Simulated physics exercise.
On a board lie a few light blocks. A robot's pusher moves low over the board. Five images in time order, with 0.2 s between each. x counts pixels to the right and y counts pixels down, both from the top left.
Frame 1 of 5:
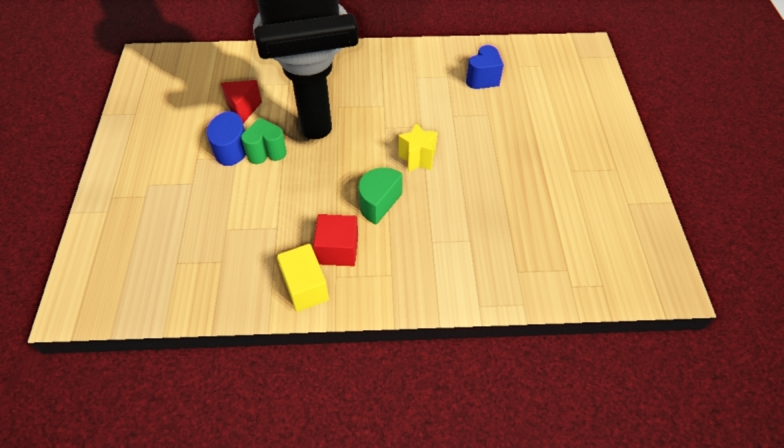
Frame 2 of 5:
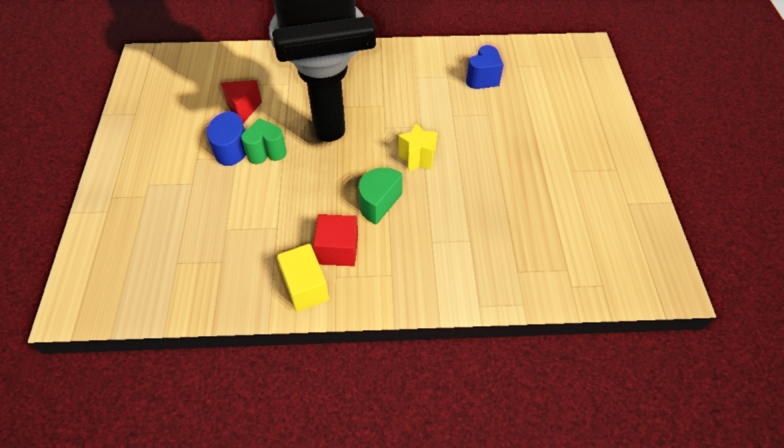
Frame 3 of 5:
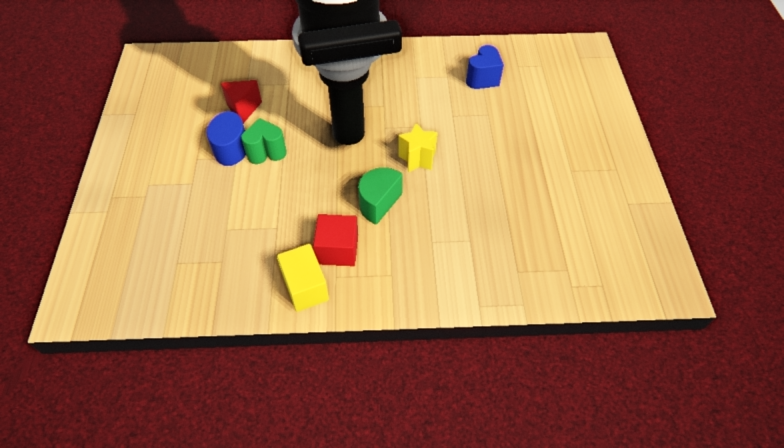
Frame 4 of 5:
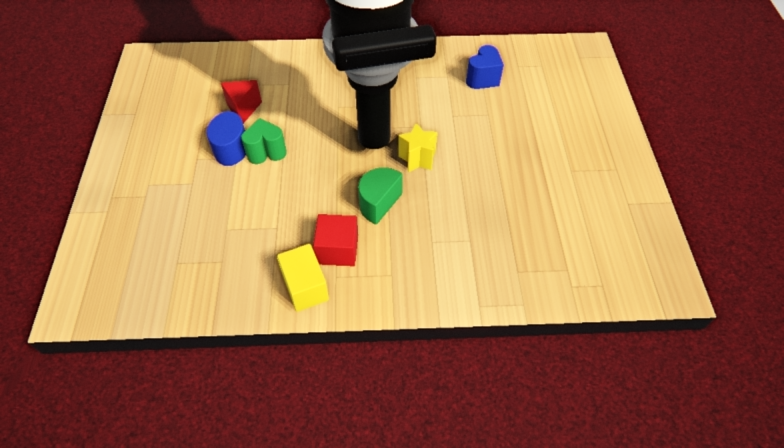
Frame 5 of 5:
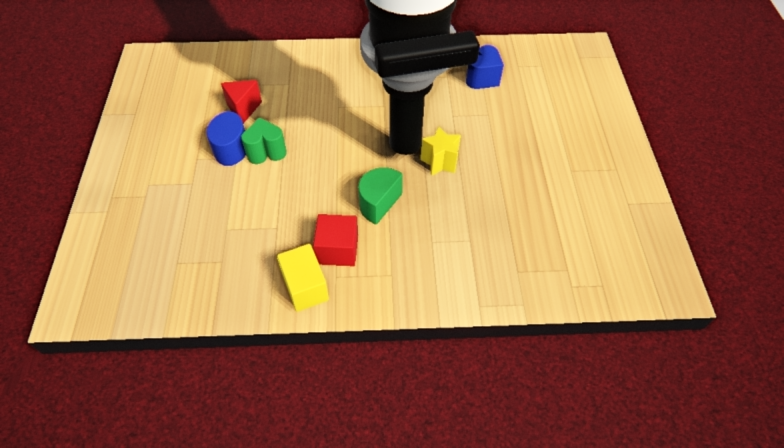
On a wooden board, a robot's black pusher moving right past scattered coloured blocks and nudging the yellow star slightly rightward.
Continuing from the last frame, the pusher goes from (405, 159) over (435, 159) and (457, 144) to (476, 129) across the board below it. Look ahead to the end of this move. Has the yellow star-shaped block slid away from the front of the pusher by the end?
I'd say yes.
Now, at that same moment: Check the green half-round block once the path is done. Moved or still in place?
That block remains where it is.
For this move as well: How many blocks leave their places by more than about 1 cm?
The push will move one block.
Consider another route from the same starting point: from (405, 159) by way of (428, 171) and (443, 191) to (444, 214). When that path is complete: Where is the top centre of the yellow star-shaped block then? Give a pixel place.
The yellow star-shaped block ends near (471, 149).
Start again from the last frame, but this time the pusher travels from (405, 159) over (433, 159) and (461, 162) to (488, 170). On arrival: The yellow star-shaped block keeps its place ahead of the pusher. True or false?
That statement is accurate.
What follows on the original path. One third of the way, pusher at (437, 143); yellow star-shaped block at (474, 144), turned 10° clockwise.
Two thirds of the way, pusher at (460, 128); yellow star-shaped block at (484, 140), turned 65° clockwise.
At the end, pusher at (479, 113); green half-round block unmoved; yellow star-shaped block at (485, 138), turned 80° clockwise.
